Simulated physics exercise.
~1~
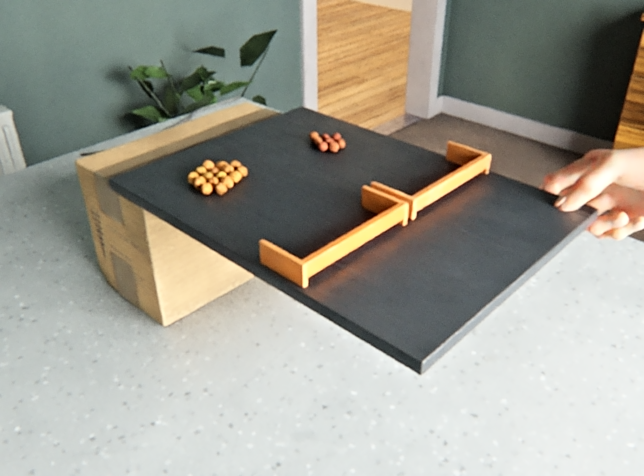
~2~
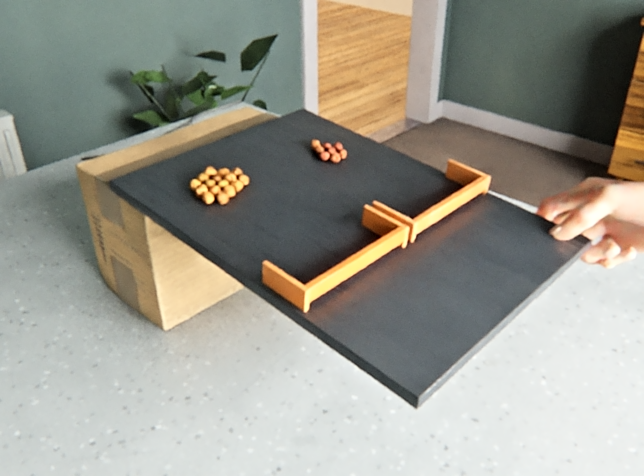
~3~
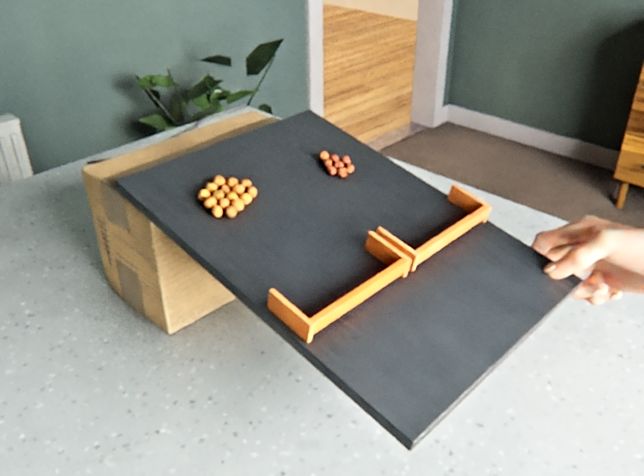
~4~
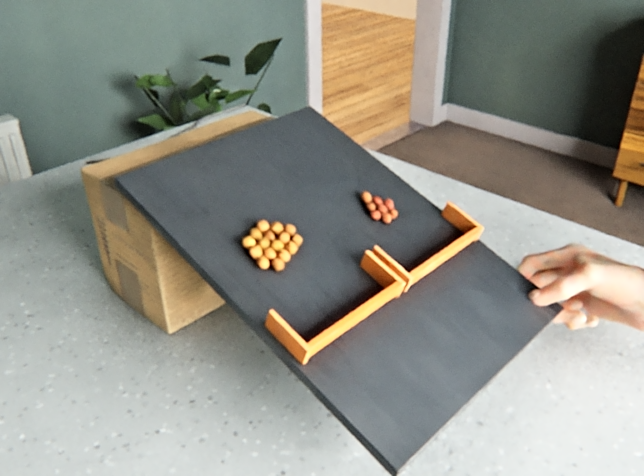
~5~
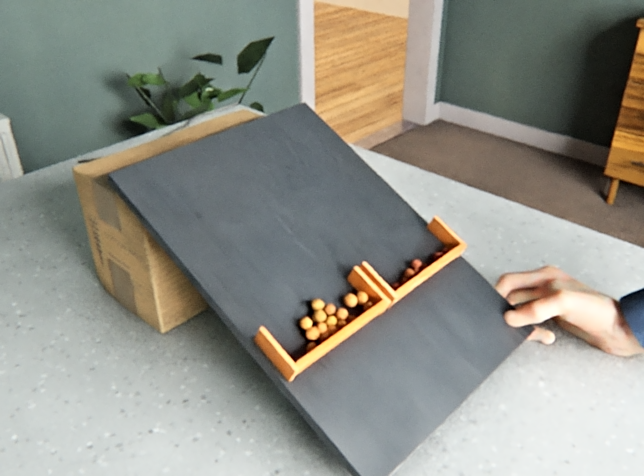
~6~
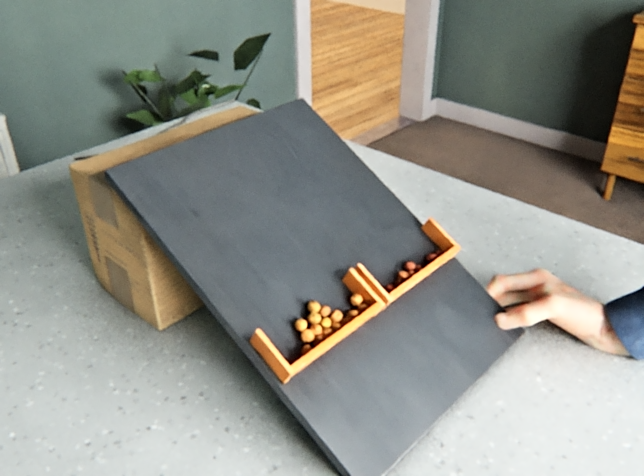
On a speckled grey counter, a hand lowers the free end of a dark board propped on a cardboard box, and two clusters of small orange and reddish balls slide down the steepening slope until they rest gathered behind two orange wooden barriers.
